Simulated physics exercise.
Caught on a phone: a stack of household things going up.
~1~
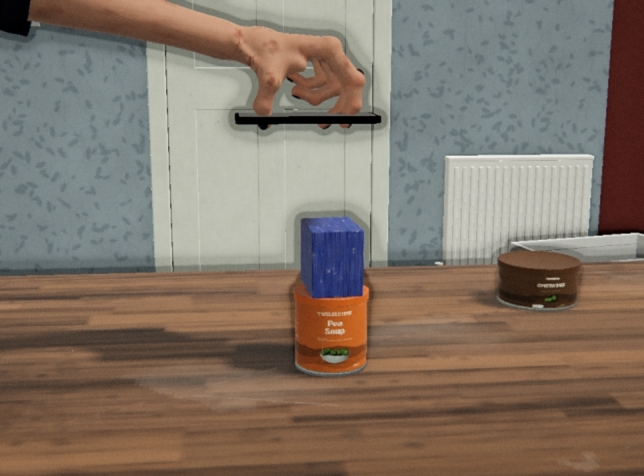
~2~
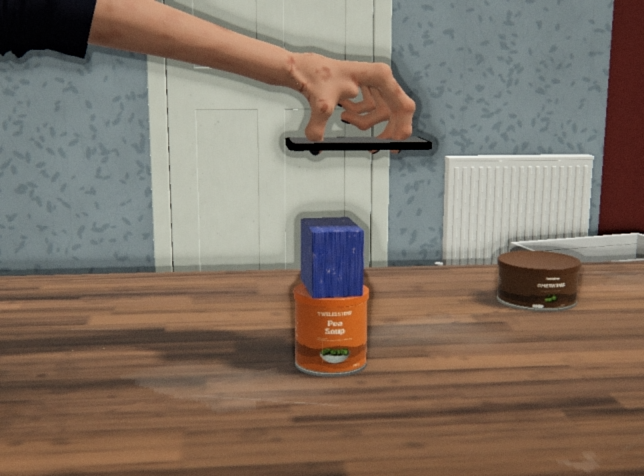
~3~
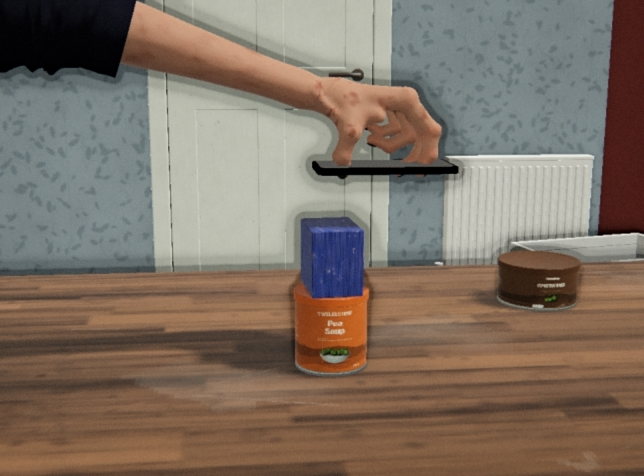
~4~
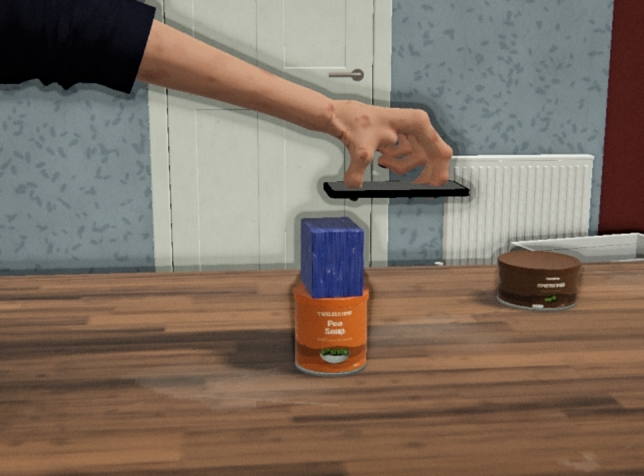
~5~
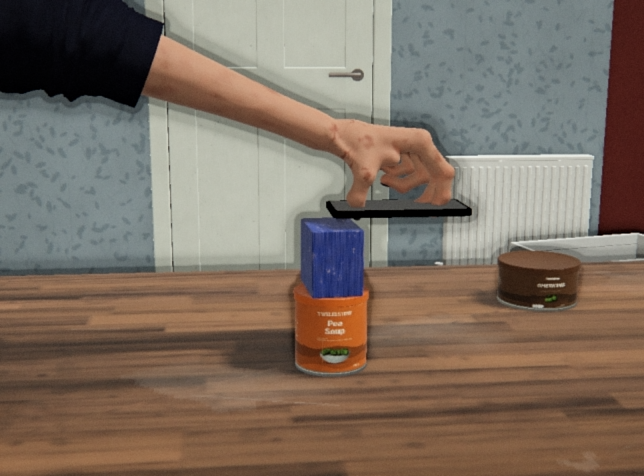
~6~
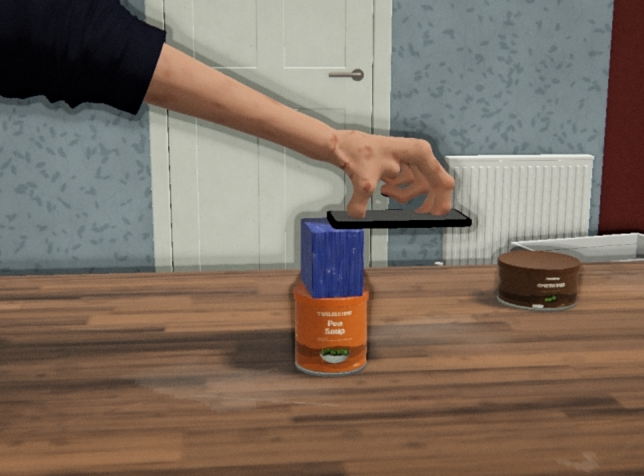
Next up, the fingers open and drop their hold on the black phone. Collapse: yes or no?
Collapse: Yes.
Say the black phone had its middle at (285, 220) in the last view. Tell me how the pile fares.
Well, it topples after that.
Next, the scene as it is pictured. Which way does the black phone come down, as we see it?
It shifts to the viewer's right.
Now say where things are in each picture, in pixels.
In the first picture, coming down; black phone (306, 118); brown tub (538, 280).
In the second picture, coming down; black phone (357, 143); orange pot (331, 327).
In the third picture, coming down; black phone (384, 167); blue block (331, 256).
In the fourth picture, coming down; black phone (394, 189); brown tub (538, 280).
In the fifth picture, coming down; black phone (398, 209); orange pot (331, 327).
In the sixth picture, in place under the hand; black phone (397, 218); blue block (331, 256).
Then, 0.30 s on from there, black phone now fallen.
Then, 0.50 s on from there, things are still on the move.
Then, 0.70 s on from there, as before.
In the end, fallen, black phone; the other 3 unmoved. At the end, from the last picture's camera, black phone near (447, 407). The pile loses its balance.
